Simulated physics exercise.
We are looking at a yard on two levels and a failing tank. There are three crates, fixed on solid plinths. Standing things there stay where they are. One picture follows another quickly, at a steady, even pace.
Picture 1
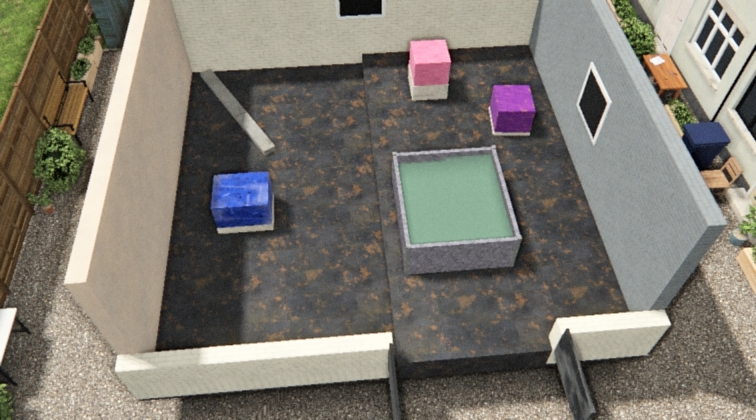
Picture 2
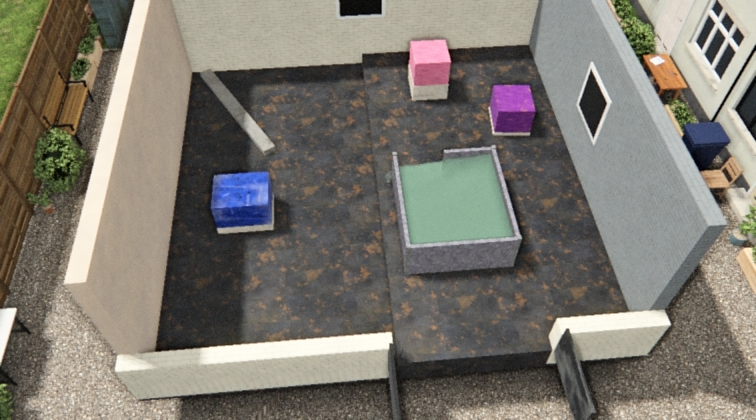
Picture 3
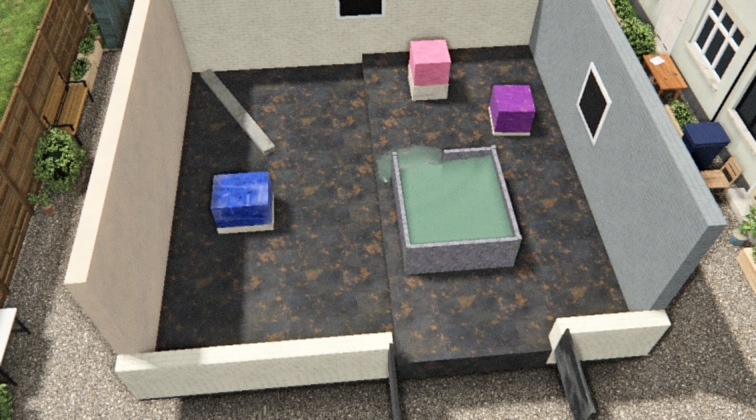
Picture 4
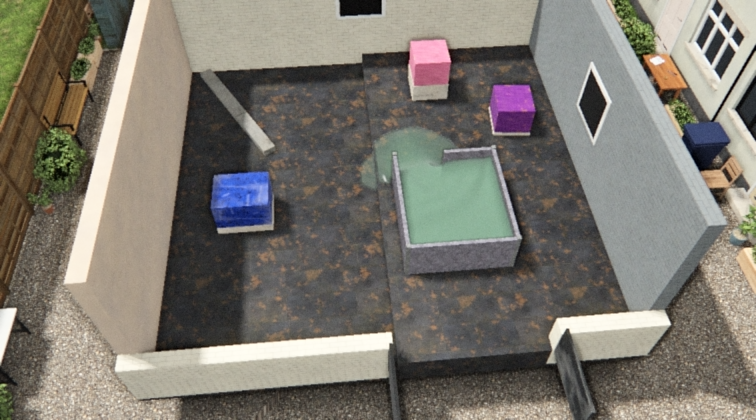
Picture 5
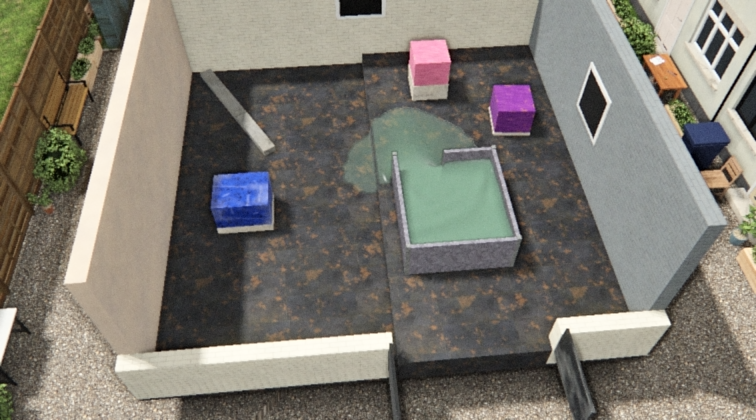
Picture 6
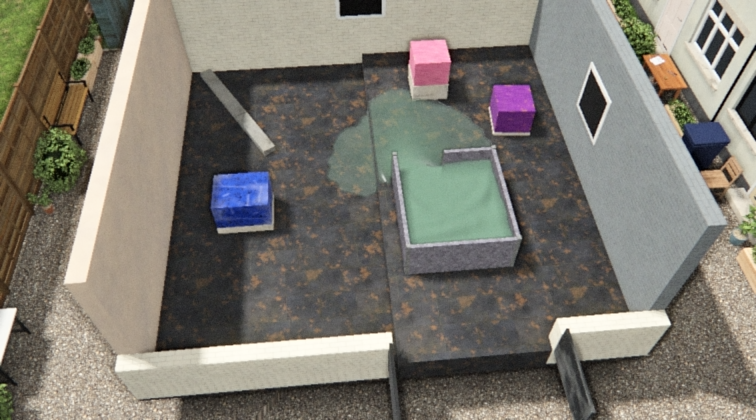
A square tank of green water broke open at its far left corner, and the water poured out and spread across the dark floor toward the back, between the blue, pink and purple crates.
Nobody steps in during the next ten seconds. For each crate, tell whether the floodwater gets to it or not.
Crate by crate: Purple crate - reached; blue crate - not reached; pink crate - not reached.
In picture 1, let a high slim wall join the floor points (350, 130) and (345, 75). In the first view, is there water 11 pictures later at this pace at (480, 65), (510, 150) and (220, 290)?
As listed: Under water, dry, free of water.
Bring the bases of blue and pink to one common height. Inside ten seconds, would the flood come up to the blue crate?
Outcome for blue crate: It is left untouched.
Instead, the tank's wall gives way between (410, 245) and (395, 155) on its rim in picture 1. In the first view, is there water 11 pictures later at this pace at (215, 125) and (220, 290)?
Submerged, then submerged.
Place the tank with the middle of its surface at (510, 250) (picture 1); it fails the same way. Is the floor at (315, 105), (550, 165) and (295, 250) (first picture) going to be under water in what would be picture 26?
As listed: Wet, awash, not flooded.
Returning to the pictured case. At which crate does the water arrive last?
From the pictures, the blue-painted one.
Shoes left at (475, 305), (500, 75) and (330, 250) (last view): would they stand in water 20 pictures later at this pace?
Status per point, in sequence: Unwetted, then waterlogged, then unwetted.
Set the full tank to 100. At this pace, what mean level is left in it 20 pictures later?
Estimate: Close to 42 %.
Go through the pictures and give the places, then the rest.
The first frame shows the water tank at (453, 197) is whole and still.
In the second frame, water pours out on the water tank's far side and has run to (391, 175).
In the third frame, the front is at (426, 149), out from the gap on the water tank's far side.
In the fourth frame, the front is at (419, 131), out from the gap on the water tank's far side.
In the fifth frame, the front is at (400, 110), out from the gap on the water tank's far side.
In the sixth frame, the front is at (389, 94), out from the gap on the water tank's far side.
A moment on, water covers 20 % of the floor; the purple crate water round its plinth, the blue crate not reached, the pink crate water round its plinth.
Next, water covers 35 % of the floor; the purple crate water round its plinth, the blue crate not reached, the pink crate water round its plinth.
Then, water covers 40 % of the floor; the purple crate water round its plinth, the blue crate not reached, the pink crate water round its plinth.
Later, water covers 60 % of the floor; the purple crate water round its plinth, the blue crate water round its plinth, the pink crate water round its plinth.
In the end, water covers 85 % of the floor; the purple crate was topped, the blue crate stayed above the water, the pink crate stayed above the water.
